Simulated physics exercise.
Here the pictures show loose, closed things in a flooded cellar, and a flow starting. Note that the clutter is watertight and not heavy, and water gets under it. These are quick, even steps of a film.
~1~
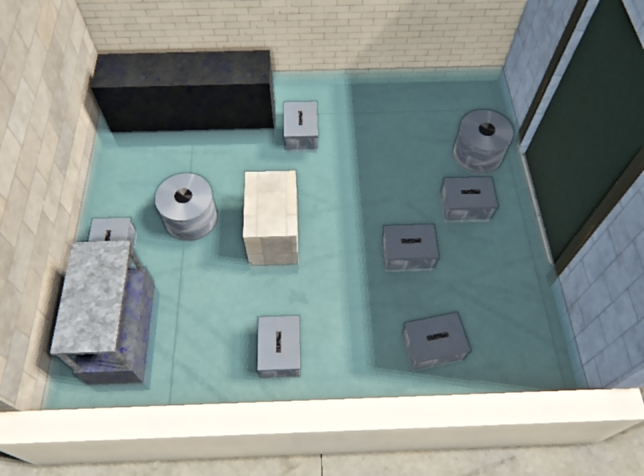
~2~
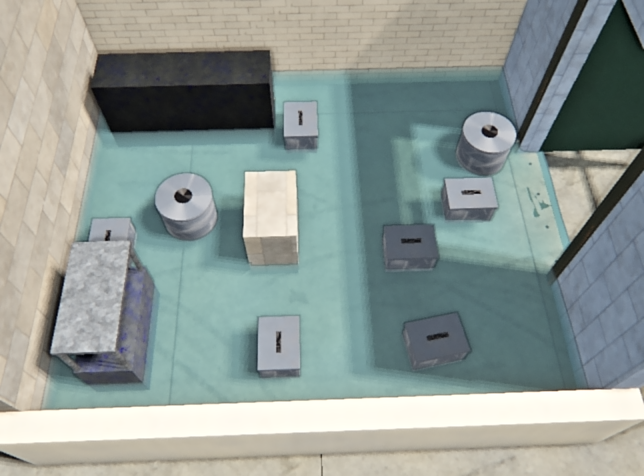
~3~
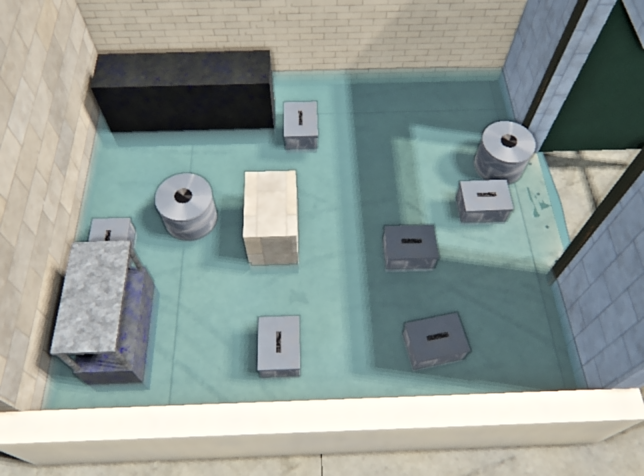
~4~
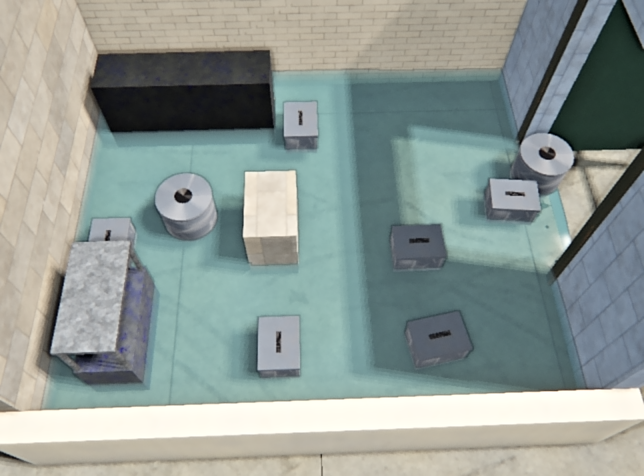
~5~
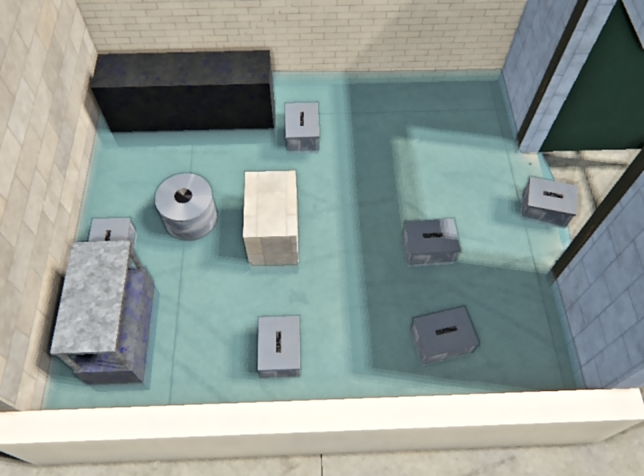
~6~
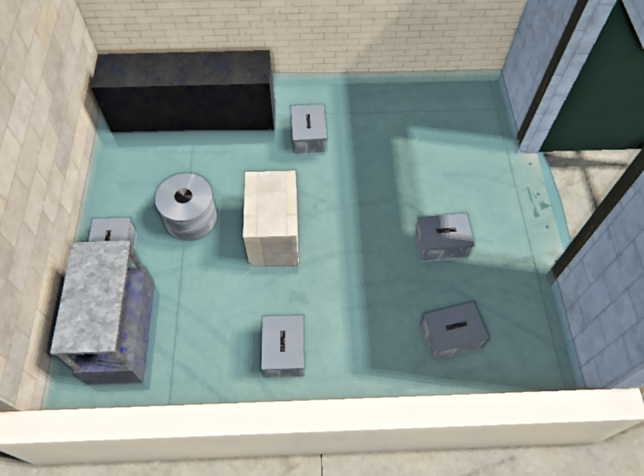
The clip shows grey boxes and round containers in a shallow flooded room as a dark door at right opens; the nearest round container and a box drift out through the doorway, while other boxes shift slightly rightward.
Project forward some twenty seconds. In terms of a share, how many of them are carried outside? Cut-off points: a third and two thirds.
At least two thirds.
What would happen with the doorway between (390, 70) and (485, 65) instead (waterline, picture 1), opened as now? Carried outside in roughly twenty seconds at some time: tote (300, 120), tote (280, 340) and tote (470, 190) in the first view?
The three read escape, no escape and escape, respectively.
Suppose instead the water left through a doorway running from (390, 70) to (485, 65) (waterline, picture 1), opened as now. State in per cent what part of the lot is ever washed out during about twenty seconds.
It works out at 60 percent.
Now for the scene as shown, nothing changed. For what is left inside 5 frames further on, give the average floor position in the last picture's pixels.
I'd put it around pixel (353, 250).
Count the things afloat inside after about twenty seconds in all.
That number is 2.
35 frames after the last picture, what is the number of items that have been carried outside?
The total is 6.
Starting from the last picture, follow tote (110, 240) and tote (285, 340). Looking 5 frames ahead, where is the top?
The first top is close to (136, 241) and the second close to (352, 334).
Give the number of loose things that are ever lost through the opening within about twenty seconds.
That makes 6.
A moment on, 2 of 8 are out; 6 afloat.
Next, 4 of 8 are out; 4 afloat.
Later, 6 of 8 are out; 2 afloat.
In the end, 6 of 8 are out; 2 afloat.
